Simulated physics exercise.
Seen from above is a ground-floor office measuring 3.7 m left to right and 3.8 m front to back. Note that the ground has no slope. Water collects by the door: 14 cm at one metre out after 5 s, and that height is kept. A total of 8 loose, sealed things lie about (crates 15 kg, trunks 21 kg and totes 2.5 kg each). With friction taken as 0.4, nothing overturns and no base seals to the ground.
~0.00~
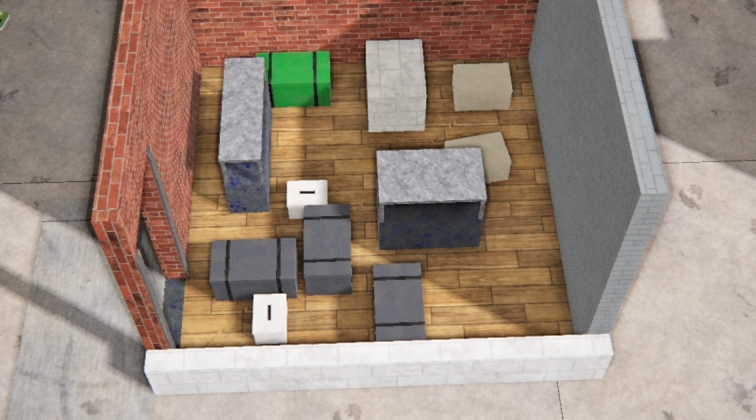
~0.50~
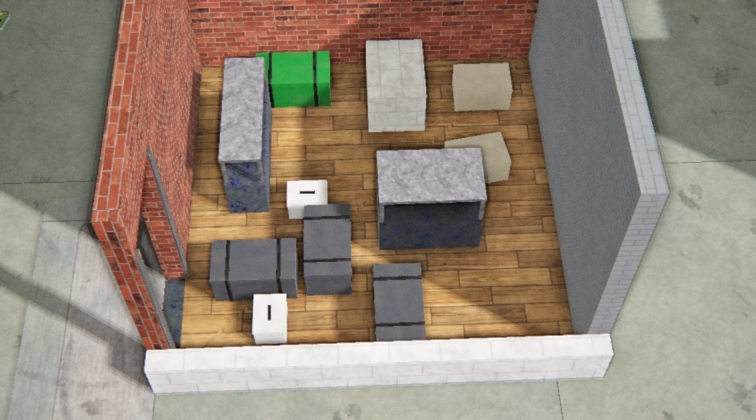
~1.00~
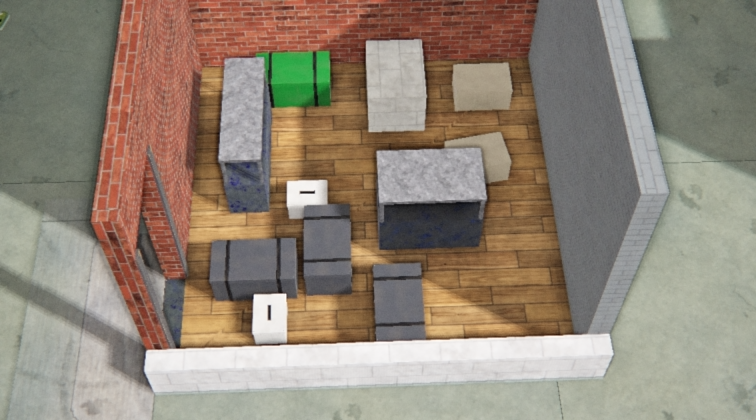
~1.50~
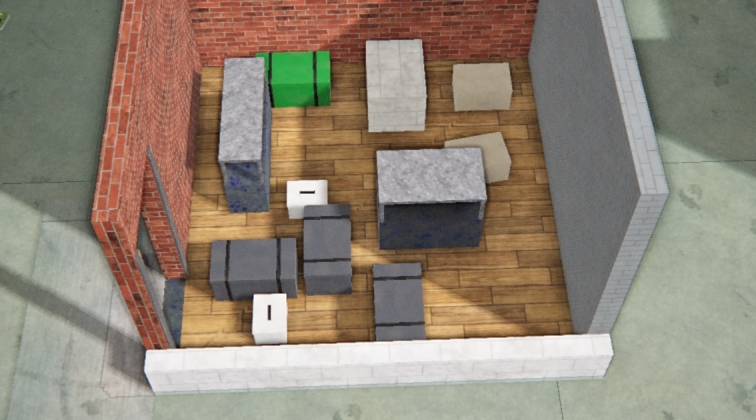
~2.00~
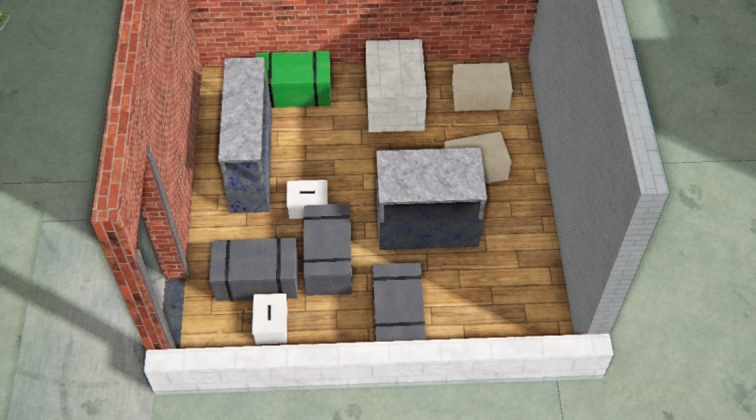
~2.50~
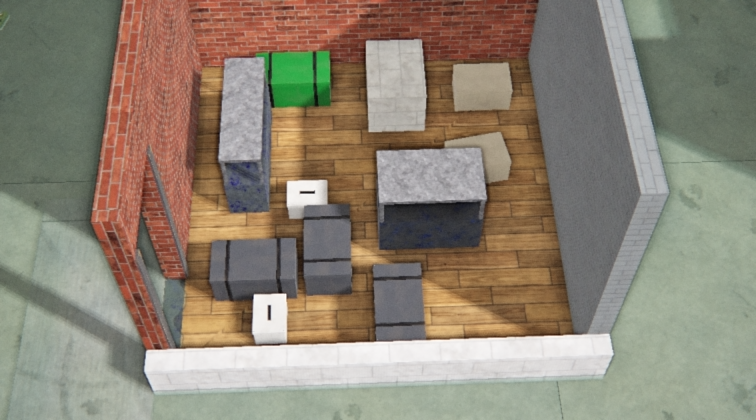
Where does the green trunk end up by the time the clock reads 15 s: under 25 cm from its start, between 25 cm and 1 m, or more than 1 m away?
Watching it, I'd expect very little movement overall.
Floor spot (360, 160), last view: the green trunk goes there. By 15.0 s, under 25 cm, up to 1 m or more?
So it hardly goes anywhere.
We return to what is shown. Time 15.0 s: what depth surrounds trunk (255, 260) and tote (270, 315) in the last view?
About 6 and 9 cm.
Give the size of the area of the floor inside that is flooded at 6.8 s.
5.0 m2.
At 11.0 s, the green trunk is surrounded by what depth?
Depth: About 4 cm.
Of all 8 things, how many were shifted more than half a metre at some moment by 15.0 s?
I get 3.
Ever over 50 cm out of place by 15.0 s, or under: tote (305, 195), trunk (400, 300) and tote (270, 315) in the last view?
In turn: Short of it, past it, more.
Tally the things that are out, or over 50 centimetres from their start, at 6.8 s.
Count: 2.
After 3.5 s the green trunk is near (292, 67), 0.0 m from its start, aground; 0 afloat.
After 6.8 s the green trunk is near (292, 67), 0.0 m from its start, aground; 1 afloat.
After 11.0 s the green trunk is near (292, 67), 0.0 m from its start, aground; 2 afloat.
After 15.0 s the green trunk is near (299, 69), 0.1 m from its start, aground; 4 afloat.
